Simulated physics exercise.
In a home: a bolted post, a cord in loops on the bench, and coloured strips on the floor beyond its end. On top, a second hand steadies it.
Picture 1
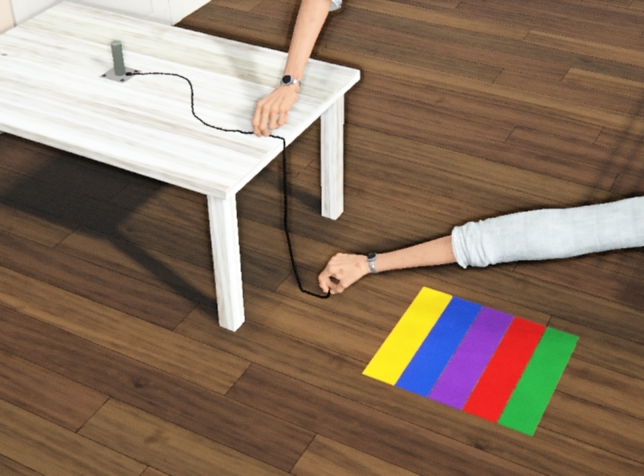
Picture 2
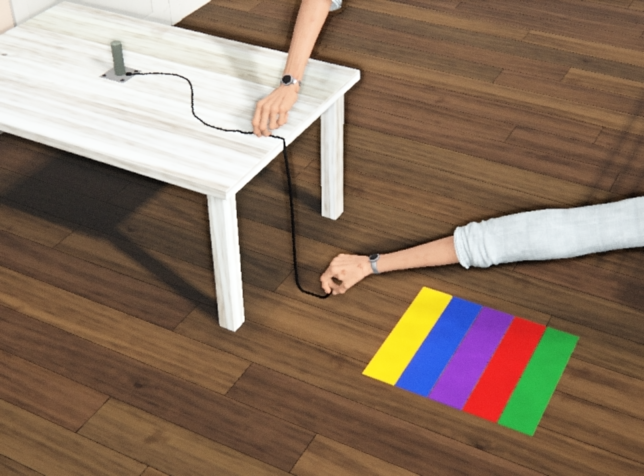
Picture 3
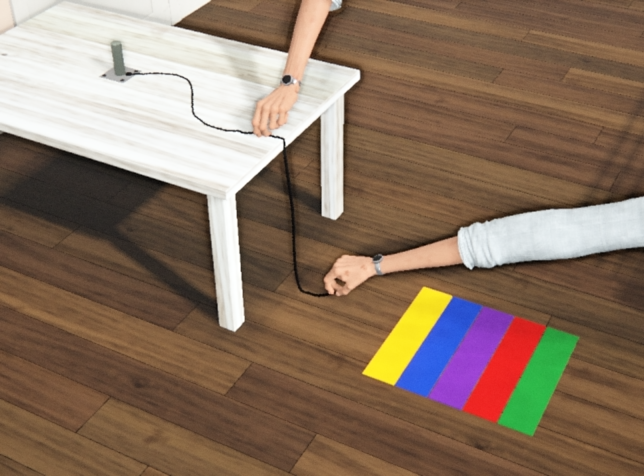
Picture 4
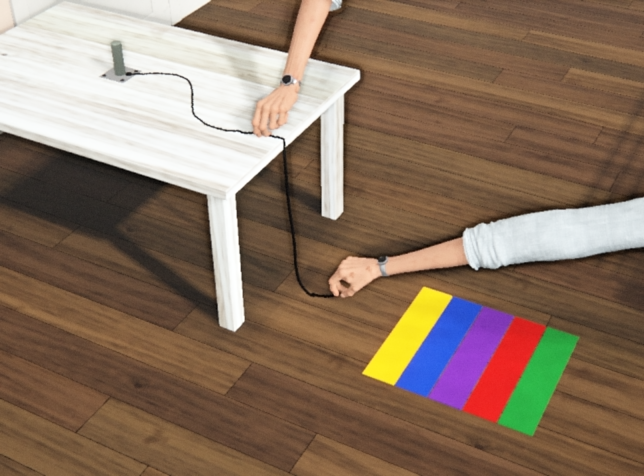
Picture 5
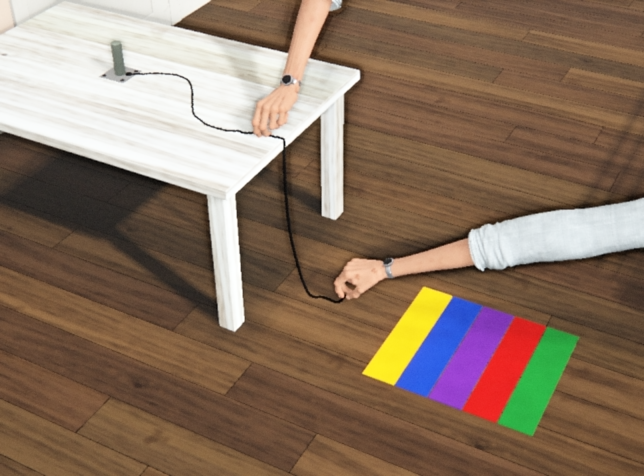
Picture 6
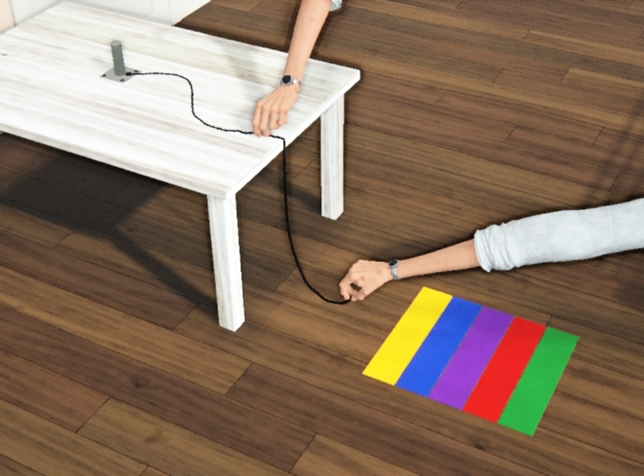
We see one hand resting on a dark cord on a white bench while another hand, near the floor, holds the cord's hanging end and moves it slightly right, beside yellow, blue, purple, red and green strips.
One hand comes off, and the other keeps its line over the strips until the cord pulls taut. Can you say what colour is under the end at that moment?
Yes, it is purple.
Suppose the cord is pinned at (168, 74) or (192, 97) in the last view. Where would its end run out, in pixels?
It ends up at (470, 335) the first time and at (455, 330) the second time.
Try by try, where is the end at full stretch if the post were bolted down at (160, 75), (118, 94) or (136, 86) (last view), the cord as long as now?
(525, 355), (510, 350) and (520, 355), in that order.
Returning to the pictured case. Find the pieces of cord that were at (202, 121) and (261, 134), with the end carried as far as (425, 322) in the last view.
Point 1 - (243, 120); point 2 - (292, 152).
Early on, end near (426, 322); over yellow.
Midway, end near (460, 334); over blue.
At the end of the slack, end near (481, 341); over purple. It gets as far as the purple strip.
